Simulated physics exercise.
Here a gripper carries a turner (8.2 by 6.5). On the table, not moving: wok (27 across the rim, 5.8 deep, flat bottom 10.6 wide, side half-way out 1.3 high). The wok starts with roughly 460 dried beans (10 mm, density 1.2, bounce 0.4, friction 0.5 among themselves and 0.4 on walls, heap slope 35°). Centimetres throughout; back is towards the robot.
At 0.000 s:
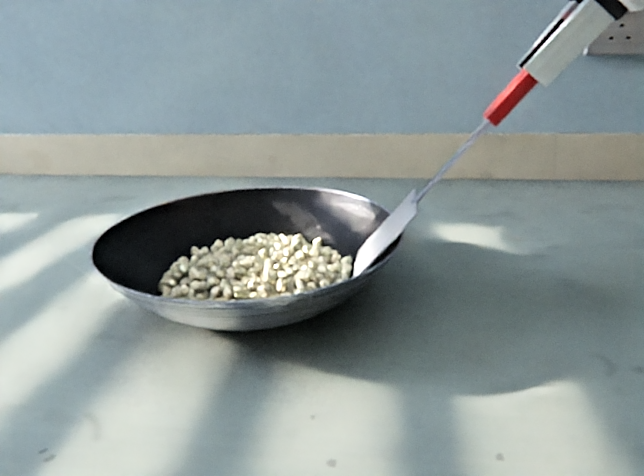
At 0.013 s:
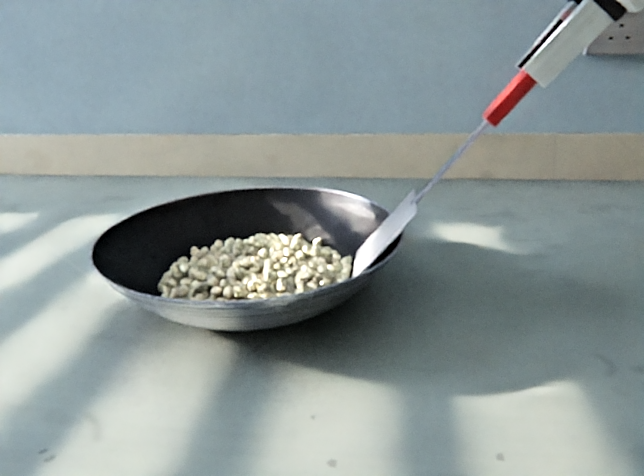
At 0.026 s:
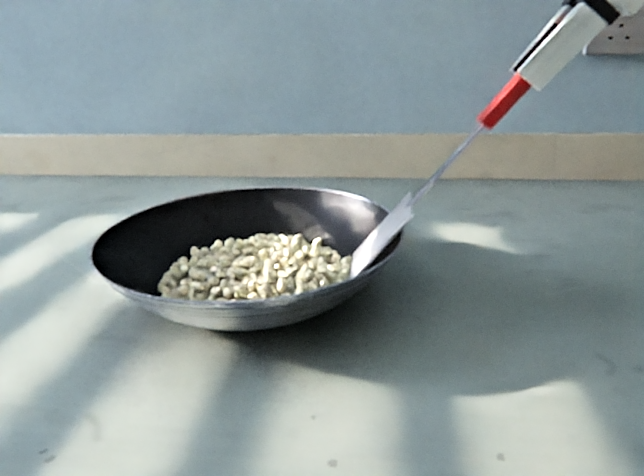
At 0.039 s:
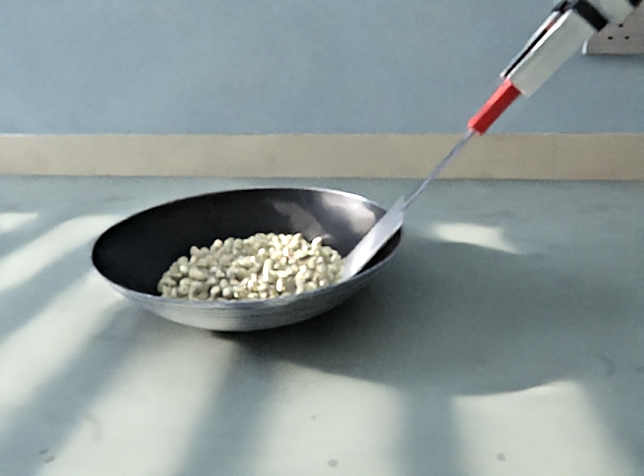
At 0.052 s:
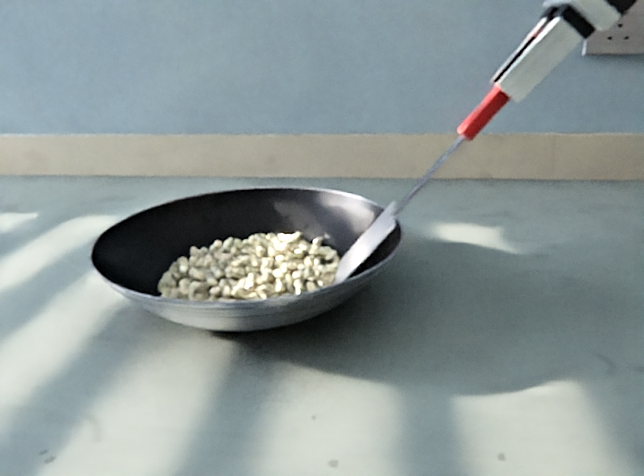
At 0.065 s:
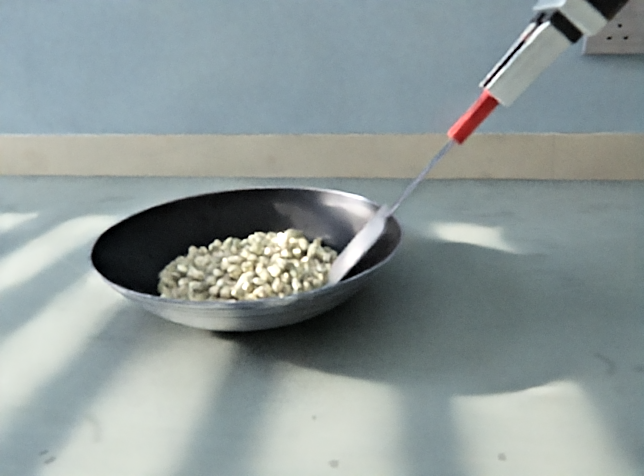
On a tabletop in front of a blue wall, a gripper holds a slanted turner at the right side of a dark wok of pale beans, then moves it slightly left and down, nudging the beans as the wok stays still.
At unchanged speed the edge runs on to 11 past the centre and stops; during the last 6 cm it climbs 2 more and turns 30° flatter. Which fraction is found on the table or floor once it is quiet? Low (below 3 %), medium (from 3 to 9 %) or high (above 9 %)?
Share on the table or floor: High (above 9 %).
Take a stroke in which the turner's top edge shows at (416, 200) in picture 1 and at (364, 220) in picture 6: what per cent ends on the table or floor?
About 30 per cent.
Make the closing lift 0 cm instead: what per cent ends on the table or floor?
About 15 per cent.
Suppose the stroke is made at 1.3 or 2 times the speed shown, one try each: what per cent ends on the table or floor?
About 25 and 30 per cent.
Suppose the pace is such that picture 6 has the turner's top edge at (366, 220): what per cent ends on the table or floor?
Some 25 per cent.
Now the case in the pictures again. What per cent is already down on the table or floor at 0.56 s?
Roughly 15 per cent.
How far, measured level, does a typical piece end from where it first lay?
Roughly 4 cm.
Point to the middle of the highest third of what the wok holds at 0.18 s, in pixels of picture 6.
Around (200, 261).
After 0.18 s, sloping 51°, highest piece 4 above the table; 460 in the wok.
After 0.30 s, sloping 43°, highest piece 7 above the table; 460 in the wok.
After 0.56 s, sloping 21°, highest piece 7 above the table; 376 in the wok, 79 on the table or floor, 5 on the blade or in flight.
After 1.61 s, sloping 21°, highest piece 4 above the table; 376 in the wok, 84 on the table or floor.
In the end, 376 in the wok, 84 on the table or floor. That is 18 % on the table or floor.
